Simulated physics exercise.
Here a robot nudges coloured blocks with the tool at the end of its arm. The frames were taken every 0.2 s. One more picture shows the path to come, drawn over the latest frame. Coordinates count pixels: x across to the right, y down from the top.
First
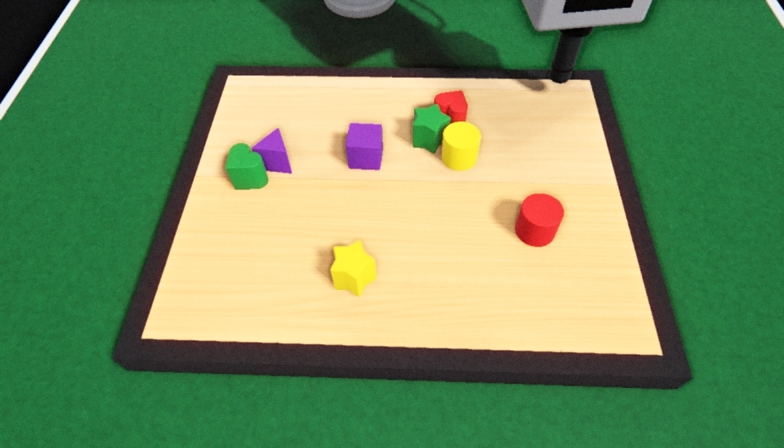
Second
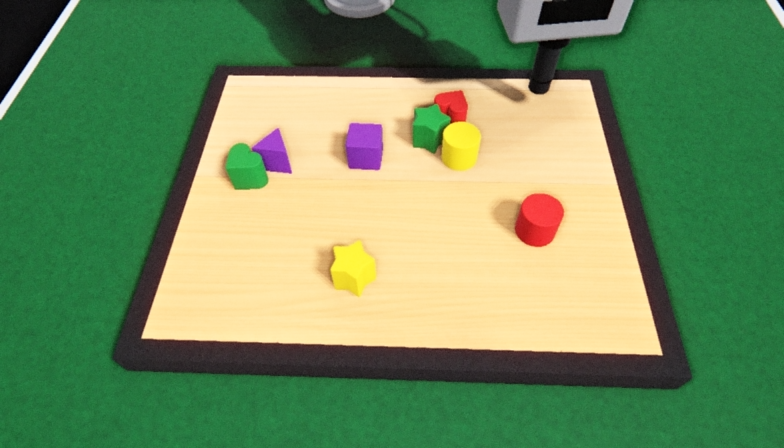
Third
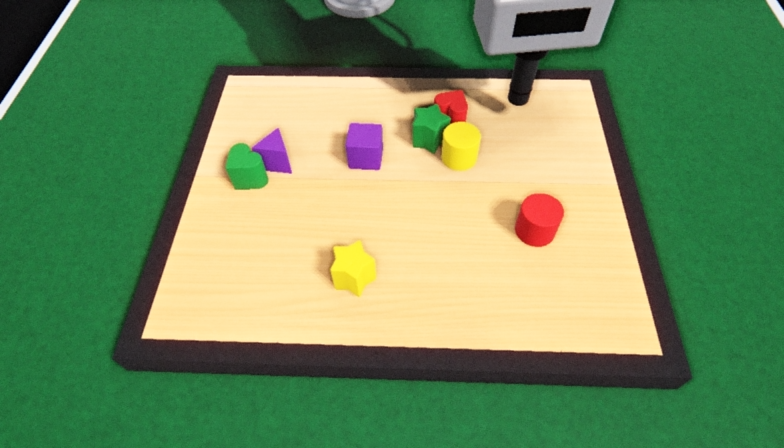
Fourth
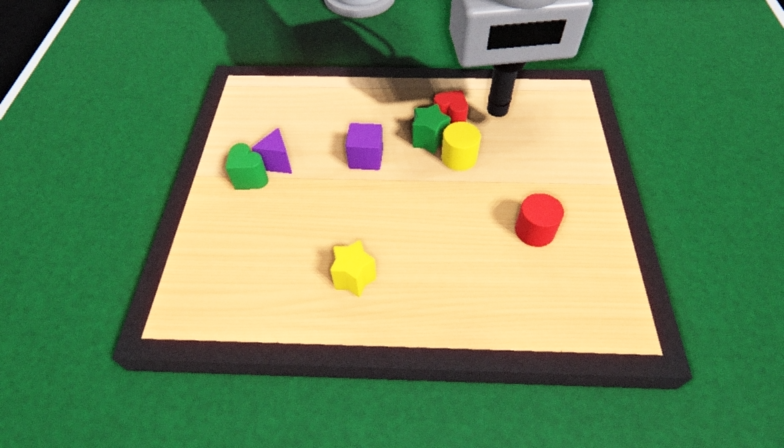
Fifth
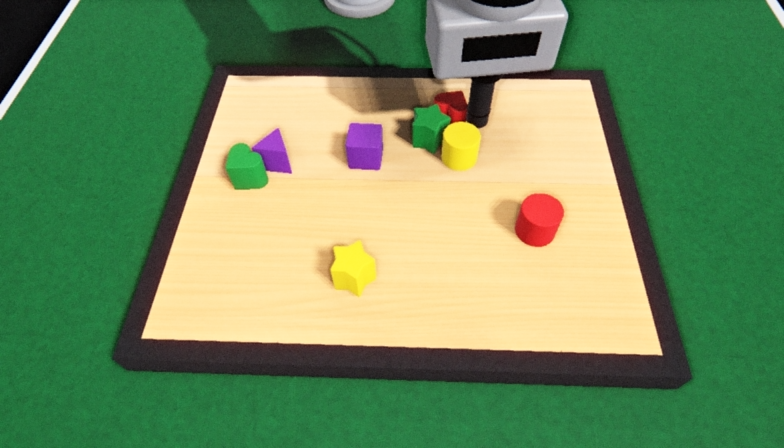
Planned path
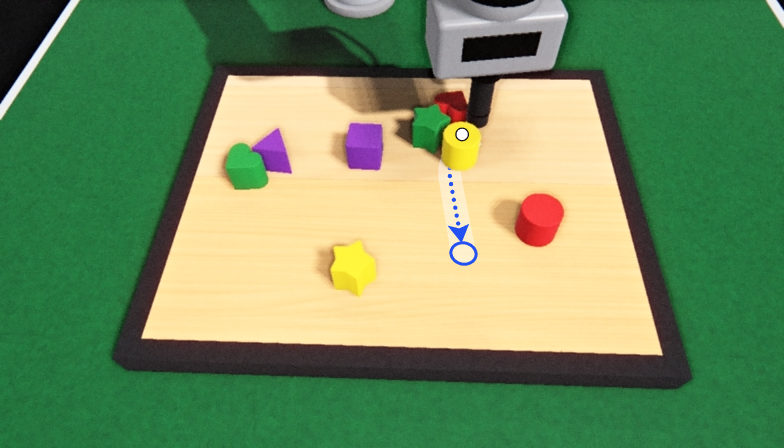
A robot arm moved its dark tool down and to the left from the board's top right corner to right beside the yellow cylinder and red heart, while all the coloured blocks stayed still.
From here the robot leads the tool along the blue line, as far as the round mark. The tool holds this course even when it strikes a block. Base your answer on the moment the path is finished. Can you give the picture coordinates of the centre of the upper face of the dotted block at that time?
At roughly (429, 207).
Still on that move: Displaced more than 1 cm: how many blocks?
By the end of the path, one block has moved more than about a centimetre.
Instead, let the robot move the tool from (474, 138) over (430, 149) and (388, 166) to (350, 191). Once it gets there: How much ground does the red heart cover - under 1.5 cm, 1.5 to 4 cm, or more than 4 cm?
Travel: Within 1.5 cm.
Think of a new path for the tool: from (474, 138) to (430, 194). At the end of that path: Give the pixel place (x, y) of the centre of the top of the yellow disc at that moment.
The middle of the upper face of the yellow disc will lie at about (416, 194) in the picture.
The line goes from (474, 138) via (450, 168) and (455, 208), ending at (463, 253); the dot is on the yellow disc.
On the path given first. One third of the way, tool (452, 153); yellow disc (441, 167).
Two thirds of the way, tool (458, 194); yellow disc (431, 200).
At the end, tool (466, 239); red heart unmoved; yellow disc (429, 207).
